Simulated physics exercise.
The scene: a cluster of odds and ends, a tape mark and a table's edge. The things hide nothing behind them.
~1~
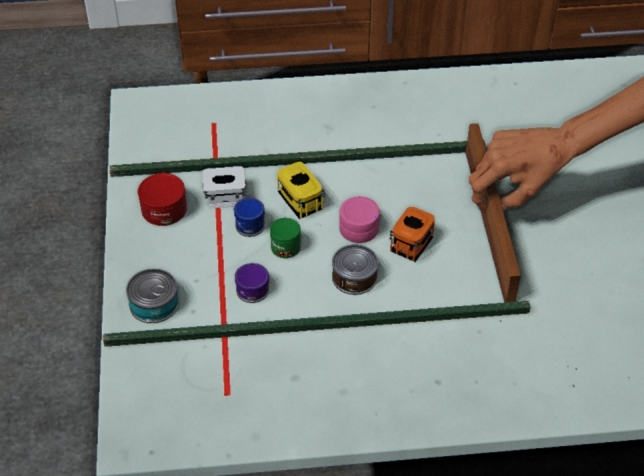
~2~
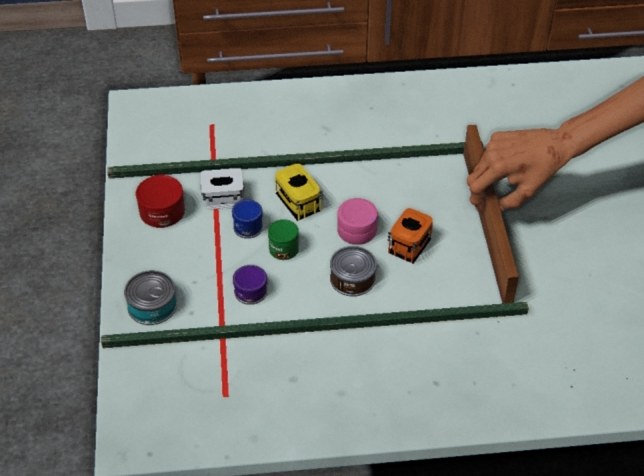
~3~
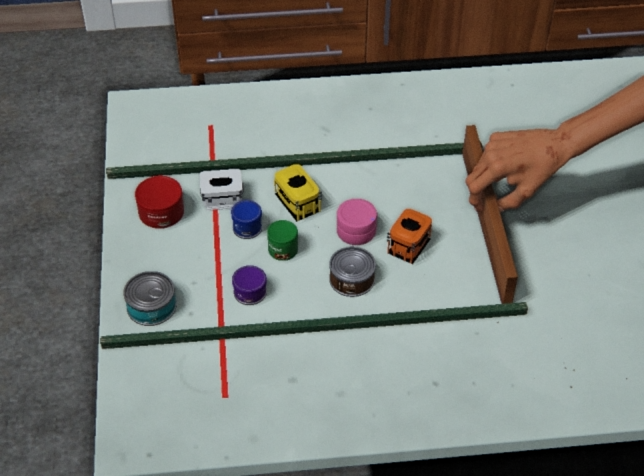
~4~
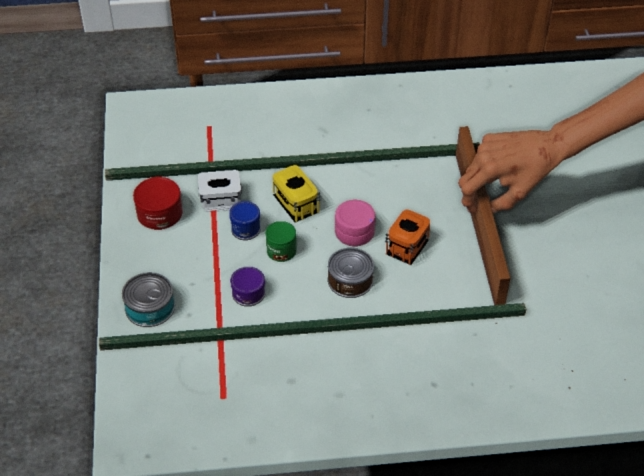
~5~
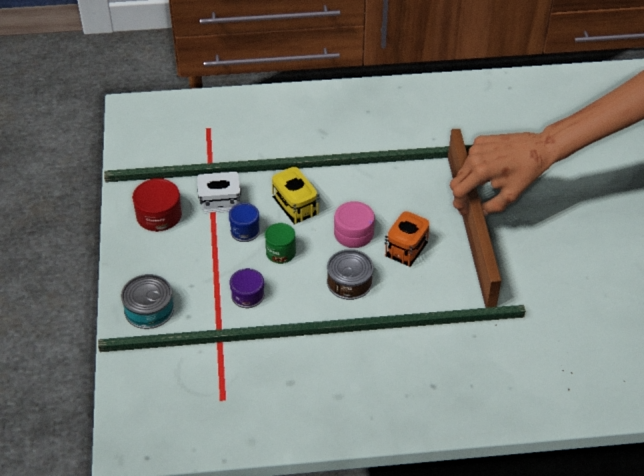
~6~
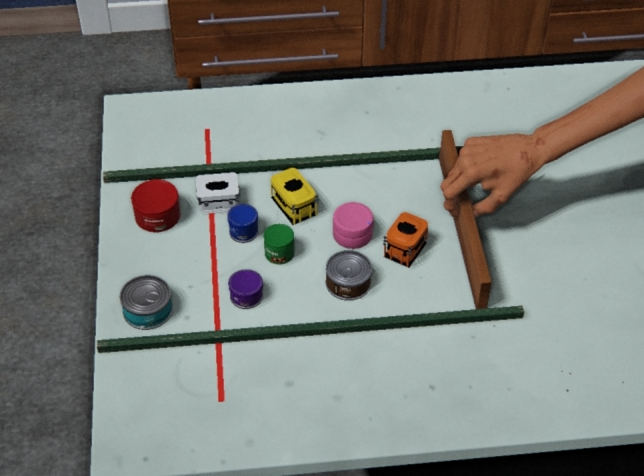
A person's hand grips a brown wooden board standing between two dark green rails on a pale table, seen from above at an angle, with wooden drawers behind. A red tub, turquoise pot and white case sit at the left near a red tape line, with blue, purple, green, yellow, pink, brown and orange items to its right. The hand slides the board a little leftward, the items staying put on the table, while the view shifts very slightly.
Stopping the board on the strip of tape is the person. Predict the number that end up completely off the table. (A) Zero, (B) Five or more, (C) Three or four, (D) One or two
(A) Zero.
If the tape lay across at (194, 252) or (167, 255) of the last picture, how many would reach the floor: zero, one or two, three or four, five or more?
Going place by place, the count is none at all; just one or two.
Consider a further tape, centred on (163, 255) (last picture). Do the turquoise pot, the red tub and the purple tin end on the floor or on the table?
The turquoise pot? It does not stay. The red tub? It does not stay. The purple tin? It is safe.
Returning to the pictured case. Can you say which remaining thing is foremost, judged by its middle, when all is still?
I reckon it's the red tub.
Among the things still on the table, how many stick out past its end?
Count of overhanging things: 1.
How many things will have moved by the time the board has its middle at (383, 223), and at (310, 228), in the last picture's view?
One spot: 3. Other spot: 5.
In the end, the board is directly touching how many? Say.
It is in contact with 4.
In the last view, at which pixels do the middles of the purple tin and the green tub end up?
The purple tin finishes at (159, 285); the green tub finishes at (168, 254).
A little later, none off yet; turquoise pot at rest near (147, 302); red tub at rest near (156, 206); white case at rest near (218, 194).
When it is over, the number that fall off is zero.
